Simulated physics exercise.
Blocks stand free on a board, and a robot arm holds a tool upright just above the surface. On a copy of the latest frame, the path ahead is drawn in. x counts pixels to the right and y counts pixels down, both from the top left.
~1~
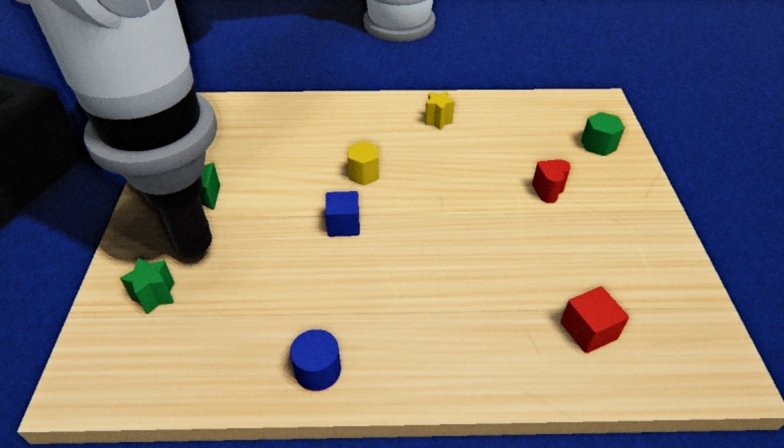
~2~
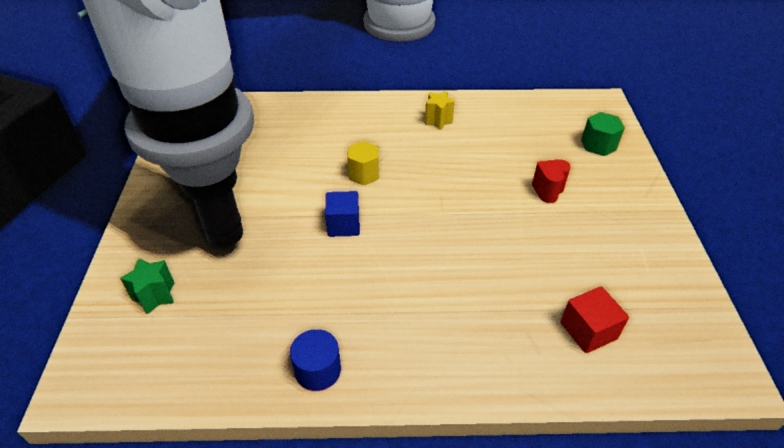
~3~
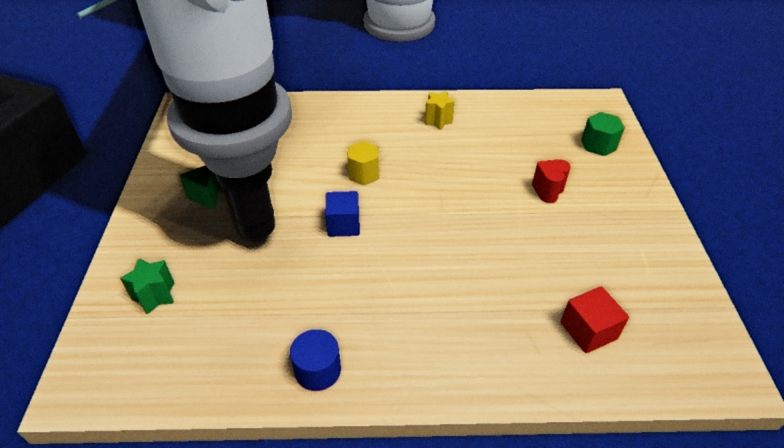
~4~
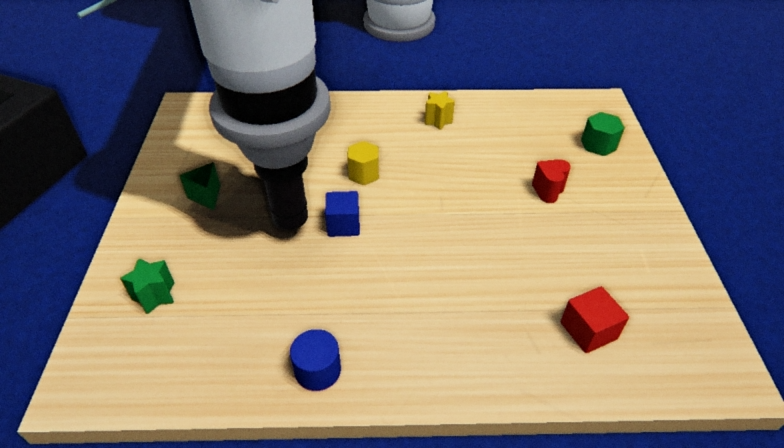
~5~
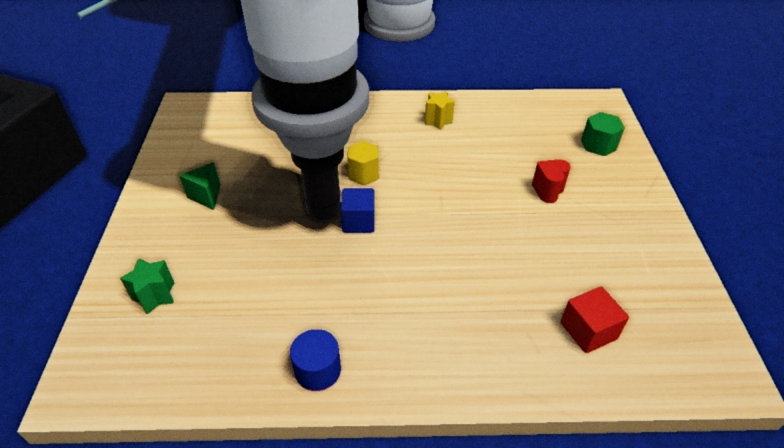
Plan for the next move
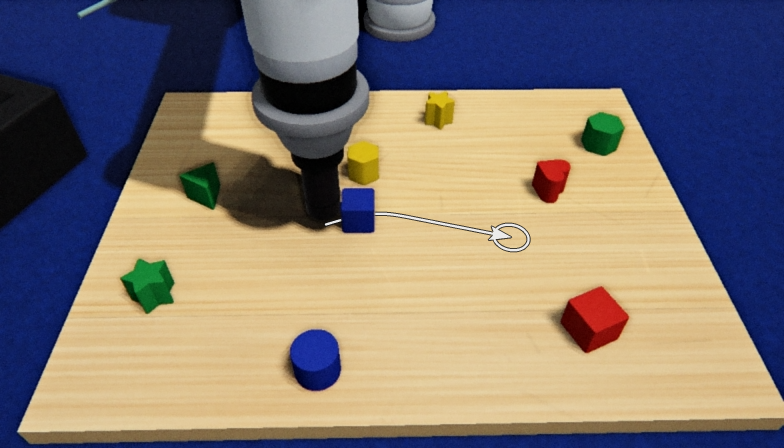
A robot arm moves right across the board and nudges the blue cube slightly right.
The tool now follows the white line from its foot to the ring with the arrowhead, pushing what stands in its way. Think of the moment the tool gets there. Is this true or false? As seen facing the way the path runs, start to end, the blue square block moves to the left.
That is true.
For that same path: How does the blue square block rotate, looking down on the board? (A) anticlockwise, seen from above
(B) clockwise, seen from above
My answer is option A.
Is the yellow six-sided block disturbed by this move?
The yellow six-sided block is left alone.
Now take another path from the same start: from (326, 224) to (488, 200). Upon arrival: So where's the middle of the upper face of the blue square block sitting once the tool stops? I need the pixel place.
It sits at (523, 174).
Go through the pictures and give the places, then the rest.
The first frame shows tool tip (194, 243); block tops, blue square block (342, 202); yellow six-sided block (363, 151).
The second frame shows tool (226, 235); blocks unchanged.
The third frame shows tool (258, 227); blocks unchanged.
The fourth frame shows tool (291, 219); blocks unchanged.
The fifth frame shows tool (324, 209); blue square block (358, 199); yellow six-sided block (363, 151).
Path on the board, from (326, 224) by way of (387, 214) and (448, 225) to (511, 237).
On the path given first. One third of the way, tool (387, 199); blue square block (421, 188).
Two thirds of the way, tool (451, 210); blue square block (473, 185), turned 50° anticlockwise.
At the end, tool (515, 222); blue square block (481, 184), turned 70° anticlockwise; yellow six-sided block in place.
